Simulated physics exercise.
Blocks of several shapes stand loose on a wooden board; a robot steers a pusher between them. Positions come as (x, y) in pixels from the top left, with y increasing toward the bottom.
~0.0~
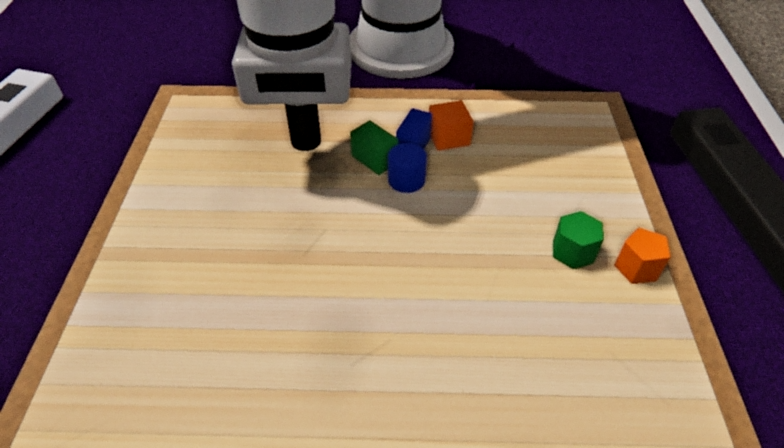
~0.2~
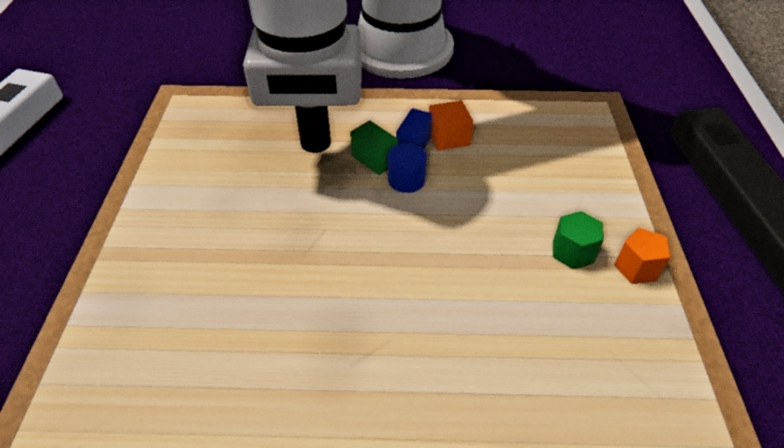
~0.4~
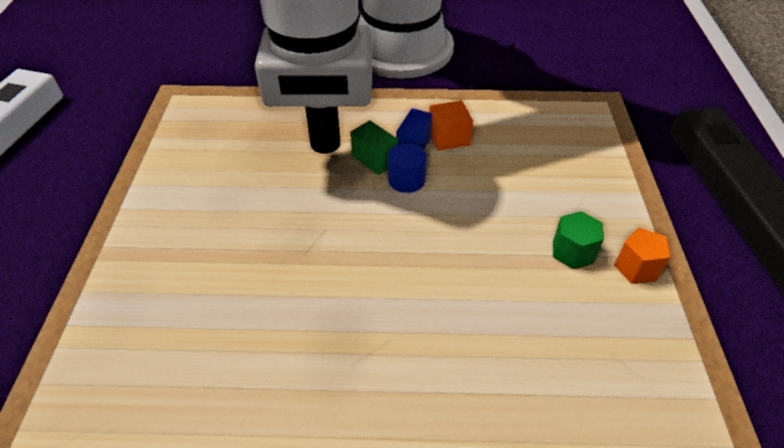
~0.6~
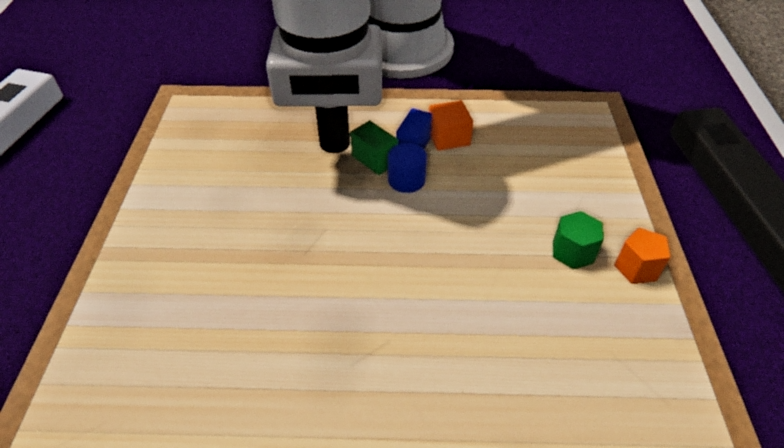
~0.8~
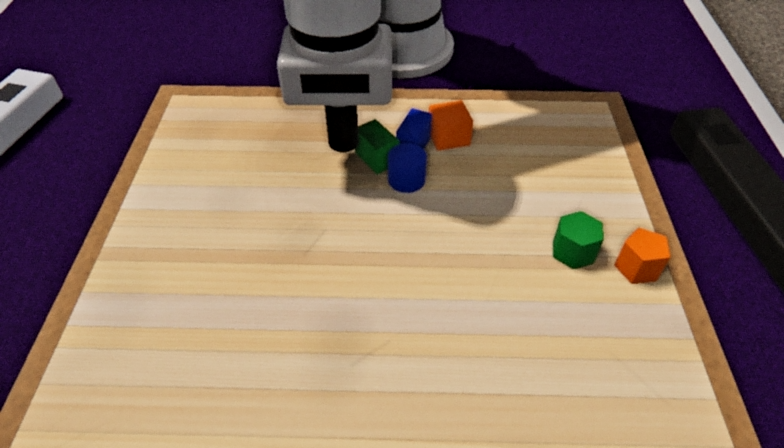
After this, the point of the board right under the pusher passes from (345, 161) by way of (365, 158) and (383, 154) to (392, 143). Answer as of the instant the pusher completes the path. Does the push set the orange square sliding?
It seems so.
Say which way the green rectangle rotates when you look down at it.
It turns clockwise.
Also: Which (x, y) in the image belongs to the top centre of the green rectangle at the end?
It comes to (421, 122).
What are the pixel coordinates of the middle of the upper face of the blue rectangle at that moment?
Around pixel (446, 112).
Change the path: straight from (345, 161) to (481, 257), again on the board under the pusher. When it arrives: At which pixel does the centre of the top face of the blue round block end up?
My best guess is (433, 161).
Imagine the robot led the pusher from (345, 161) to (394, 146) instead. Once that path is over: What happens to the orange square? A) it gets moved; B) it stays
Letter A.
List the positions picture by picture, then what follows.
Pusher's lower end at (306, 142); green rectangle at (374, 134); blue round block at (407, 155); blue rectangle at (414, 122); orange square at (451, 112), in the first frame.
Pusher at (316, 144); blocks still, in the second frame.
Pusher at (326, 144); blocks still, in the third frame.
Pusher at (335, 144); blocks still, in the fourth frame.
Pusher at (344, 143); green rectangle at (376, 133); blue round block at (407, 155); blue rectangle at (414, 122); orange square at (451, 112), in the fifth frame.
On the path given first. Halfway along, pusher at (374, 138); green rectangle at (404, 131), turned 30° clockwise; blue round block at (412, 159); blue rectangle at (427, 119), turned 30° anticlockwise; orange square at (454, 111).
At the end, pusher at (392, 125); green rectangle at (421, 122), turned 35° clockwise; blue round block at (412, 159); blue rectangle at (446, 112), turned 25° anticlockwise; orange square at (474, 106), turned 15° clockwise.
